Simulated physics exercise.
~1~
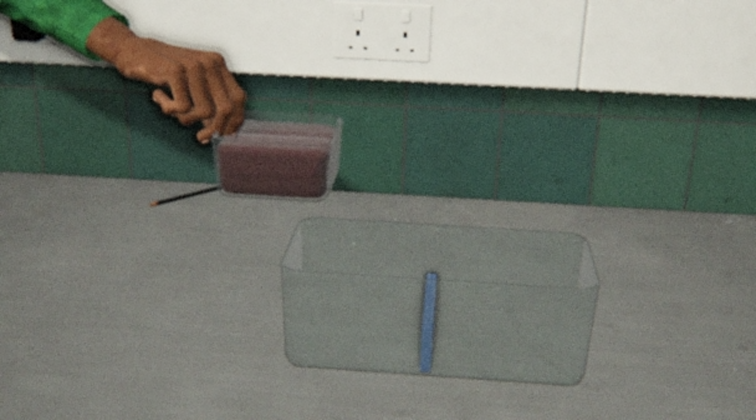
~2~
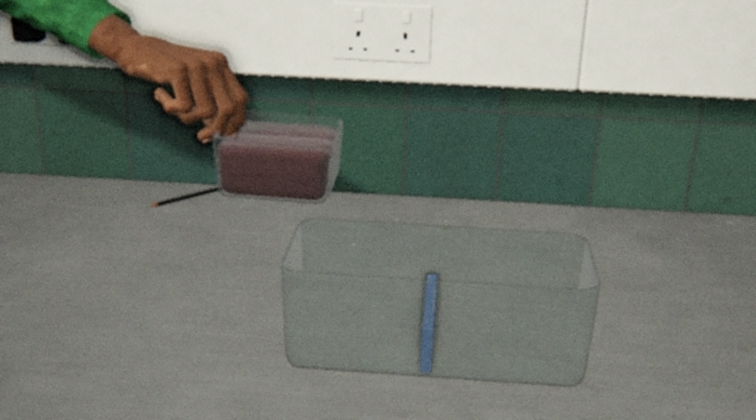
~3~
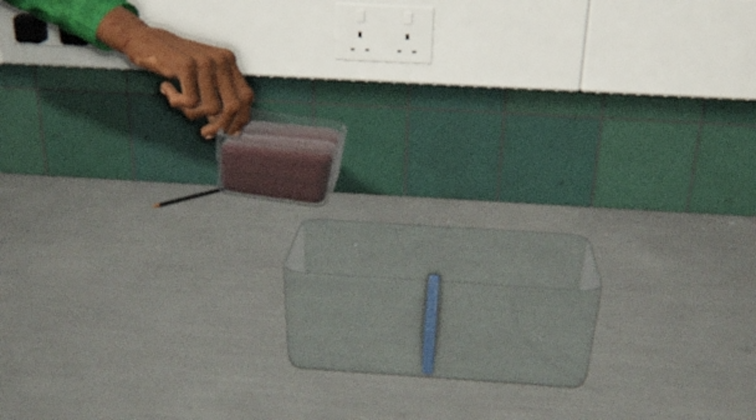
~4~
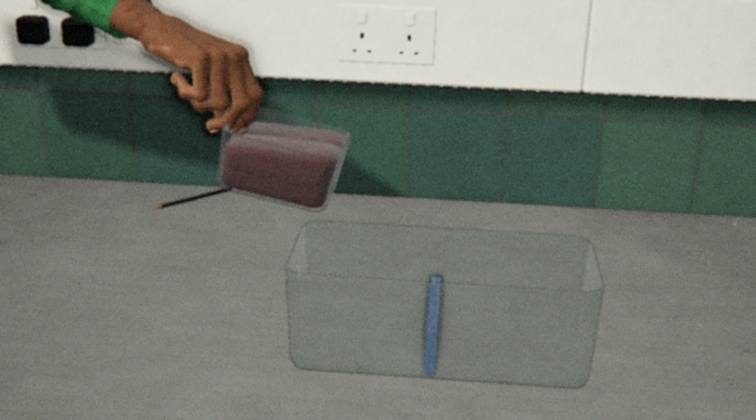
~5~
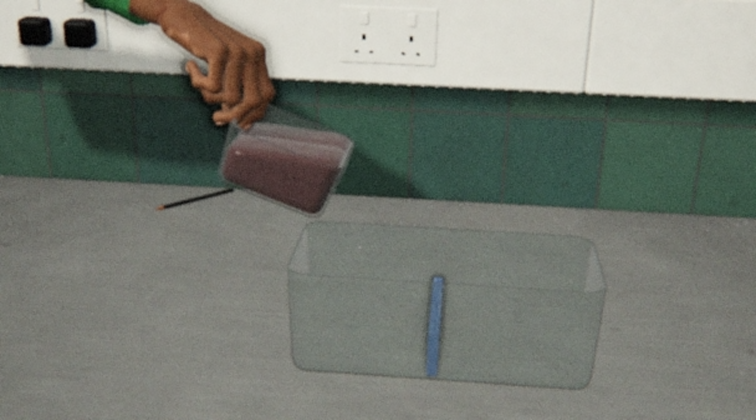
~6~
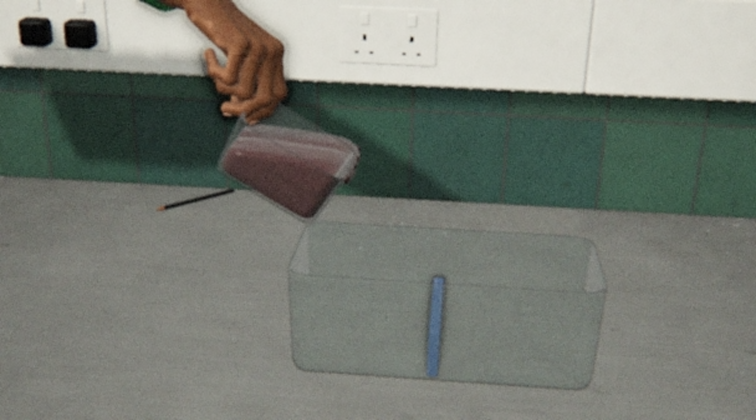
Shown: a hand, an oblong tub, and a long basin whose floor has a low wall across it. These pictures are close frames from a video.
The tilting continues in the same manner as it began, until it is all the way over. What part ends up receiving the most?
The most goes into the left part.
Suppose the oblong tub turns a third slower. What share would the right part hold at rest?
Around 0 in a hundred.
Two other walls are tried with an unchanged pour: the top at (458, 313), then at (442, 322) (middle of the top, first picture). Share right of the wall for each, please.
Around 5 per cent for the first, around 20 per cent for the second.
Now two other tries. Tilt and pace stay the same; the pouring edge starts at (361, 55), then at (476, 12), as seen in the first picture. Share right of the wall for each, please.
45 % and 90 %.
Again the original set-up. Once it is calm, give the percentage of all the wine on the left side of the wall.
Near 95 in a hundred.
A moment on, the tilt is 86° and 25 per cent is still to pour, 42 is left of the wall and 0 right of it.
Next, the tilt is 96° and 7 per cent is still to pour, 87 is left of the wall and 2 right of it.
Then the tilt is 96° and 2 per cent is still to pour, 91 is left of the wall and 6 right of it.
Later the tilt is 96° and 0 per cent is still to pour, 93 is left of the wall and 6 right of it.
At rest 93 per cent lies left of the wall, 6 right of it and 1 outside.
